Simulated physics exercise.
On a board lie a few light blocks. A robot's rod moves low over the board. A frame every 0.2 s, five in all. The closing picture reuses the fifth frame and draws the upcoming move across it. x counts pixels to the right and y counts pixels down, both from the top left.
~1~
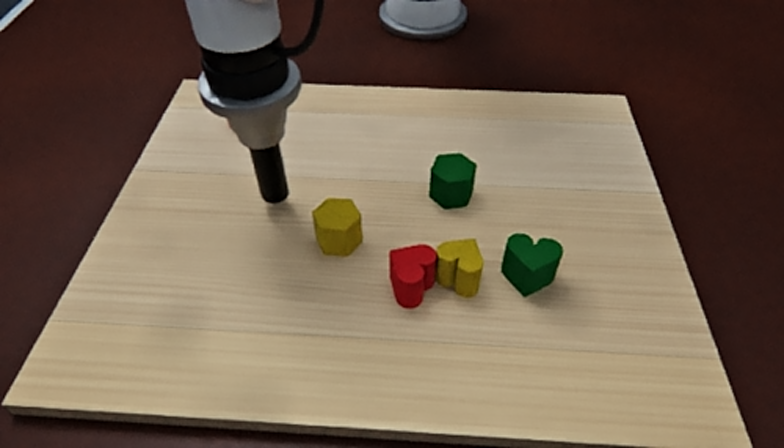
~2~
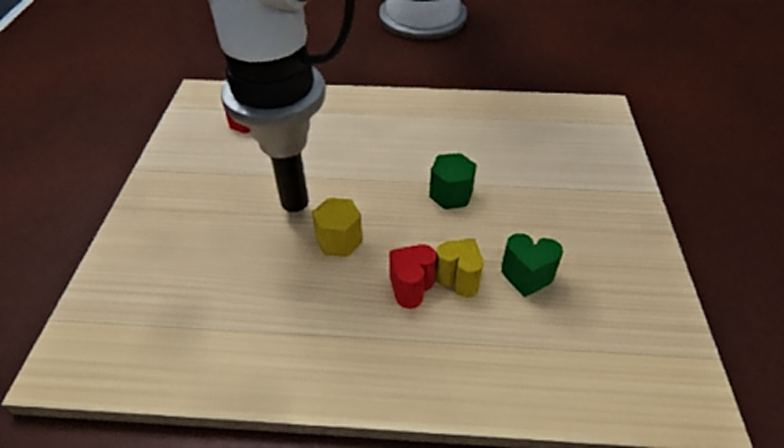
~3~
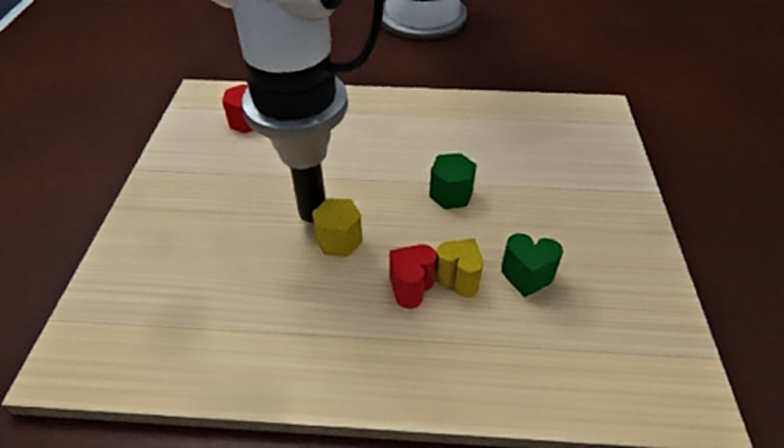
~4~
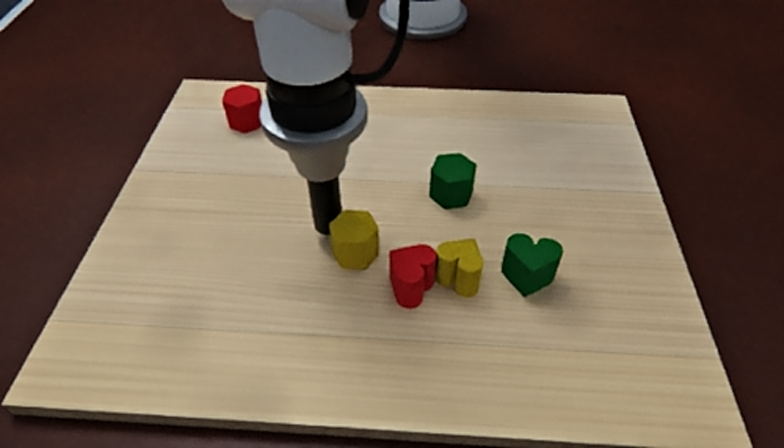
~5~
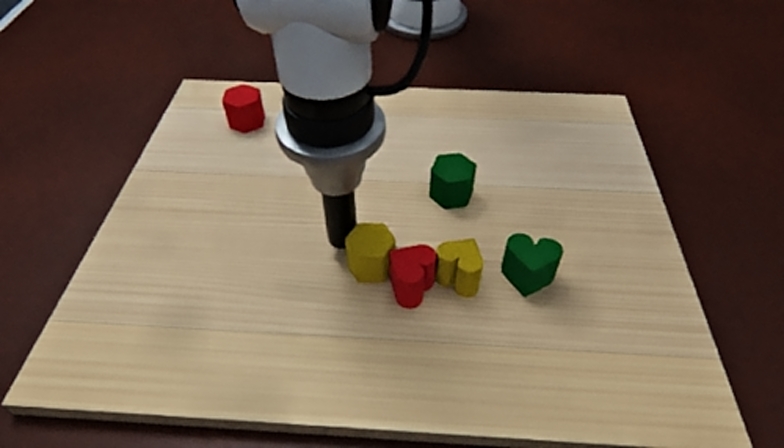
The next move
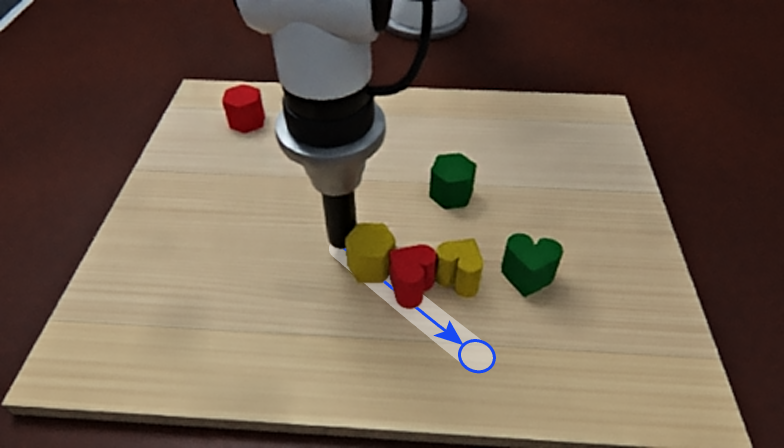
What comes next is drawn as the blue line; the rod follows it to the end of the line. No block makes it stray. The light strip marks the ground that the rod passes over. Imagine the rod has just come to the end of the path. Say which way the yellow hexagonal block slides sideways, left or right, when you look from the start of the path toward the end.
That block drifts right.
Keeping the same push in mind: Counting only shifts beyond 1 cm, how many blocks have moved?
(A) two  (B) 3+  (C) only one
A (two)
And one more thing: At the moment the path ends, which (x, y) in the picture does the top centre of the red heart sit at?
The answer is (495, 298).
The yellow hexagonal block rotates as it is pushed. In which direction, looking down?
It rotates clockwise.
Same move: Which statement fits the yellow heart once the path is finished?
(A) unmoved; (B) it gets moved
The answer is A.
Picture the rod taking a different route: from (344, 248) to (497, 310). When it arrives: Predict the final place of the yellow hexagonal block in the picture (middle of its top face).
At the end it should sit near (411, 286).
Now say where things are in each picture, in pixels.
Tip of the rod at (275, 194), middles of tops, yellow hexagonal block at (336, 213), red heart at (412, 261), yellow heart at (462, 253), in the first frame.
Rod at (295, 202), nothing pushed, in the second frame.
Rod at (313, 213), nothing pushed, in the third frame.
Rod at (329, 224), yellow hexagonal block at (354, 226), in the fourth frame.
Rod at (343, 238), yellow hexagonal block at (370, 239), red heart at (412, 261), yellow heart at (462, 253), in the fifth frame.
The line goes in a line from (344, 248) to (477, 356).
The first path, step by step. One third of the way, rod at (384, 271); yellow hexagonal block at (406, 282), turned 30° clockwise; red heart at (451, 287), turned 75° anticlockwise.
Two thirds of the way, rod at (429, 307); yellow hexagonal block at (445, 326), turned 45° clockwise; red heart at (482, 296), turned 95° anticlockwise.
At the end, rod at (479, 347); yellow hexagonal block at (471, 370), turned 90° clockwise; red heart at (495, 298), turned 115° anticlockwise; yellow heart unmoved.
